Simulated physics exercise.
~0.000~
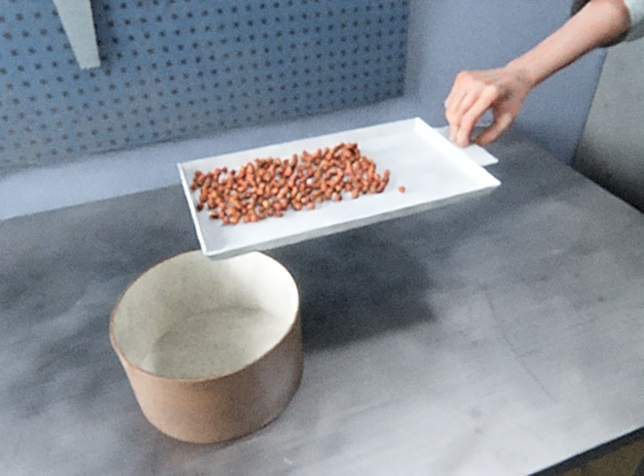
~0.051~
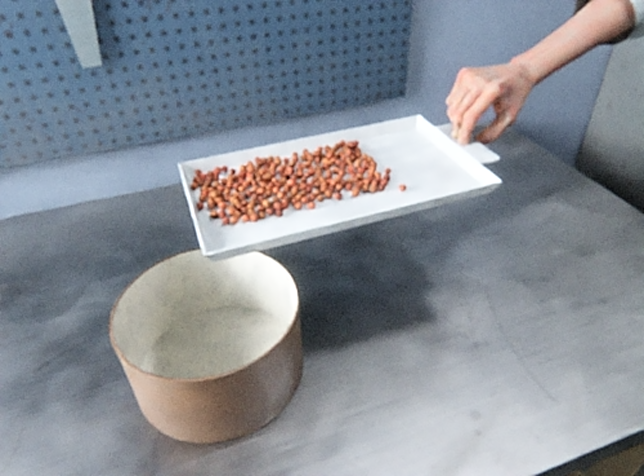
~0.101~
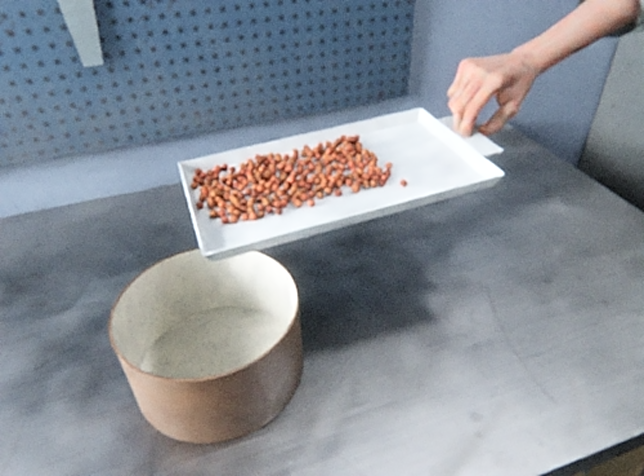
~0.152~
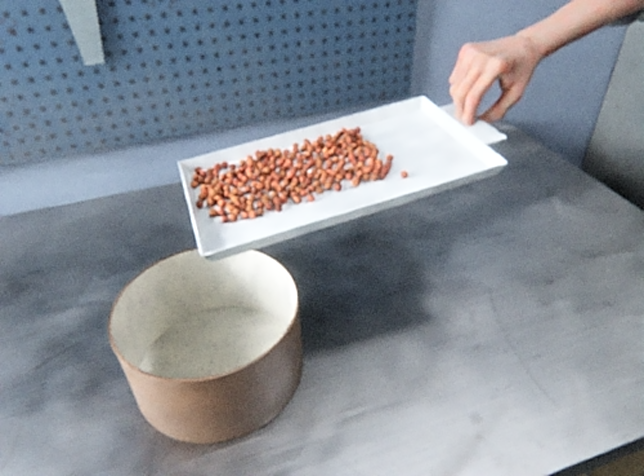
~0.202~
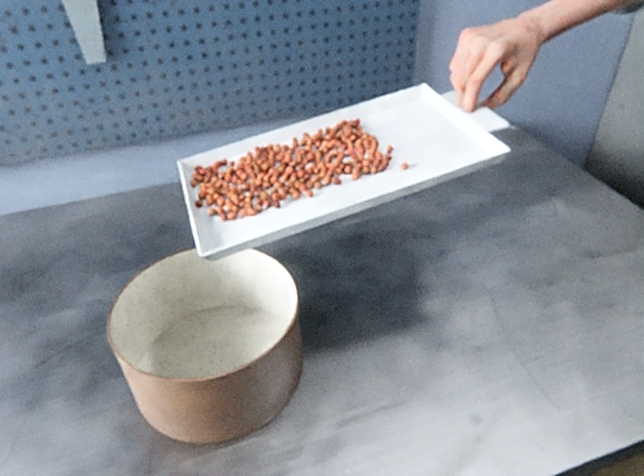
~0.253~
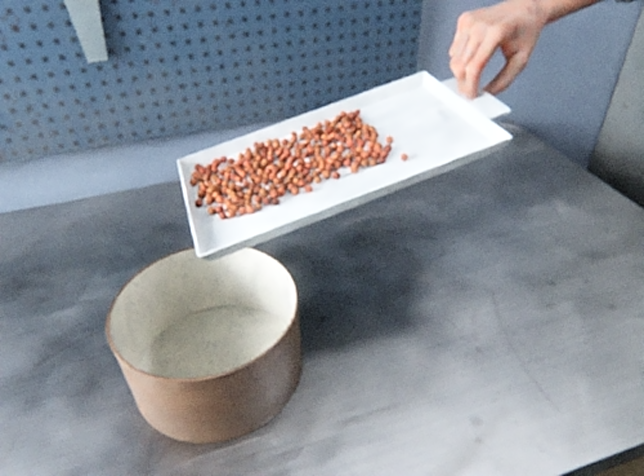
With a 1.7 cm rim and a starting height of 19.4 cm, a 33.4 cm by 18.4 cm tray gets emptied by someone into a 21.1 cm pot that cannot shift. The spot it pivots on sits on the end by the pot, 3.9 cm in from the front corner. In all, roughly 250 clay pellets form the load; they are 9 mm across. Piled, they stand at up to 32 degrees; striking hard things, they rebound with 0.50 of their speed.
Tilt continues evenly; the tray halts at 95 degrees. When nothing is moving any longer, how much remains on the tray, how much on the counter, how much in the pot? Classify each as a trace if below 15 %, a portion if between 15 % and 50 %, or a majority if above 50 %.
Tray: A trace. Counter: A portion. Pot: A majority.
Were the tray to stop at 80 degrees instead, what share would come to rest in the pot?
In that case, near 70 percent.
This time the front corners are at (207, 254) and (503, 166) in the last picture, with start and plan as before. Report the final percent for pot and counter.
Final per cent - pot 95, counter 5.
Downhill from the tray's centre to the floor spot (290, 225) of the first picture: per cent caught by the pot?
Estimate: Some 100 per cent.
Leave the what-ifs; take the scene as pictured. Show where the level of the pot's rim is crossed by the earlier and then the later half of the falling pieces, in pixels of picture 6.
First near (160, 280), then at (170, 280).
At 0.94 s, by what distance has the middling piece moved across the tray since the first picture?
7 cm.
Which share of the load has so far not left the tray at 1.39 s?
Something like 100 percent, roughly.
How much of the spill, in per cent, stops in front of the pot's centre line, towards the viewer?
Roughly 0 percent of the spill.
After 0.94 s, tilt 51 degrees; the tray holds 100 %, the pot 0 %.
After 1.39 s, tilt 76 degrees; the tray holds 100 %, the pot 0 %.
Then, at 1.92 s, tilt 95 degrees; the tray holds 0 %, the pot 70 %.
At rest (2.7 s), tray 0 %, counter 30 %, pot 70 %.
